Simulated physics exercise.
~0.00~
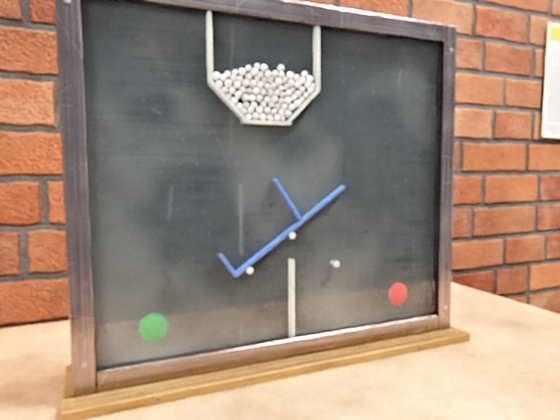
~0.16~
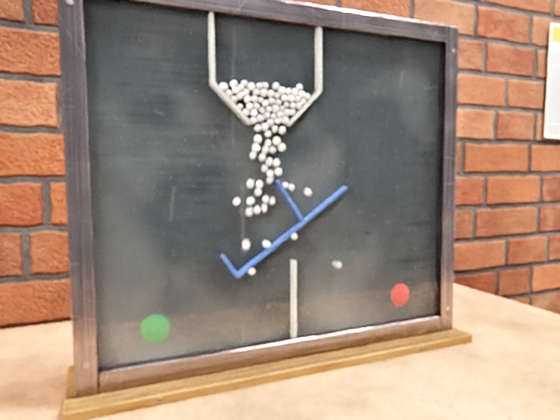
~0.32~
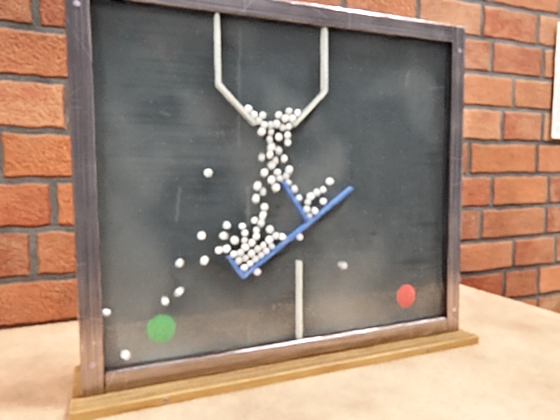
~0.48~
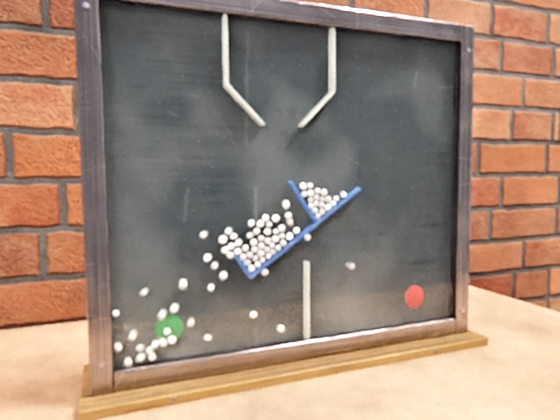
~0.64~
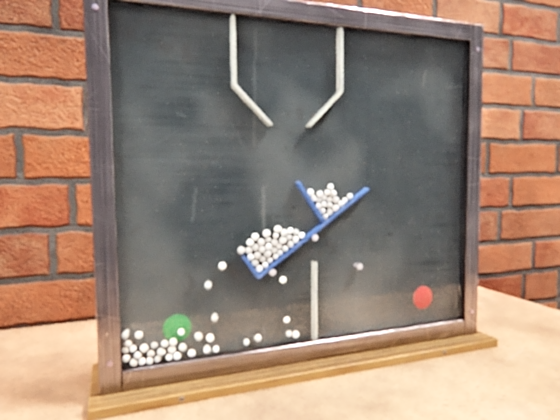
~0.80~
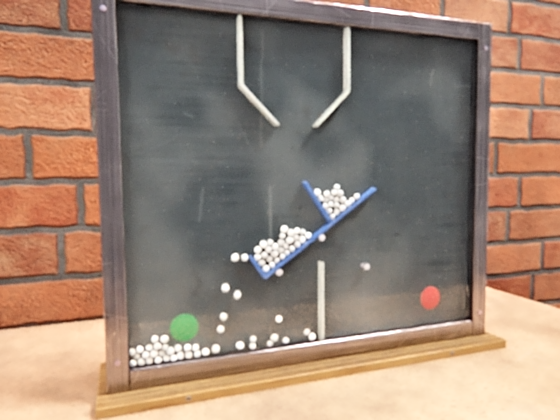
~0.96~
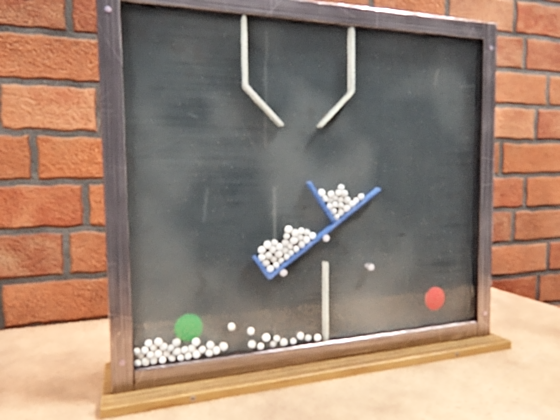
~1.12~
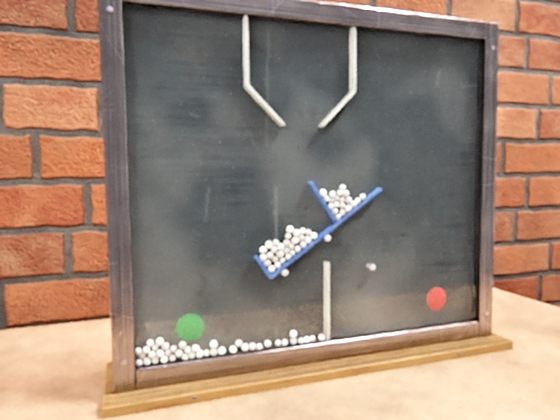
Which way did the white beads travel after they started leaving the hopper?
The white beads moved down, dropping out of the hopper toward the blue tray and the floor below.
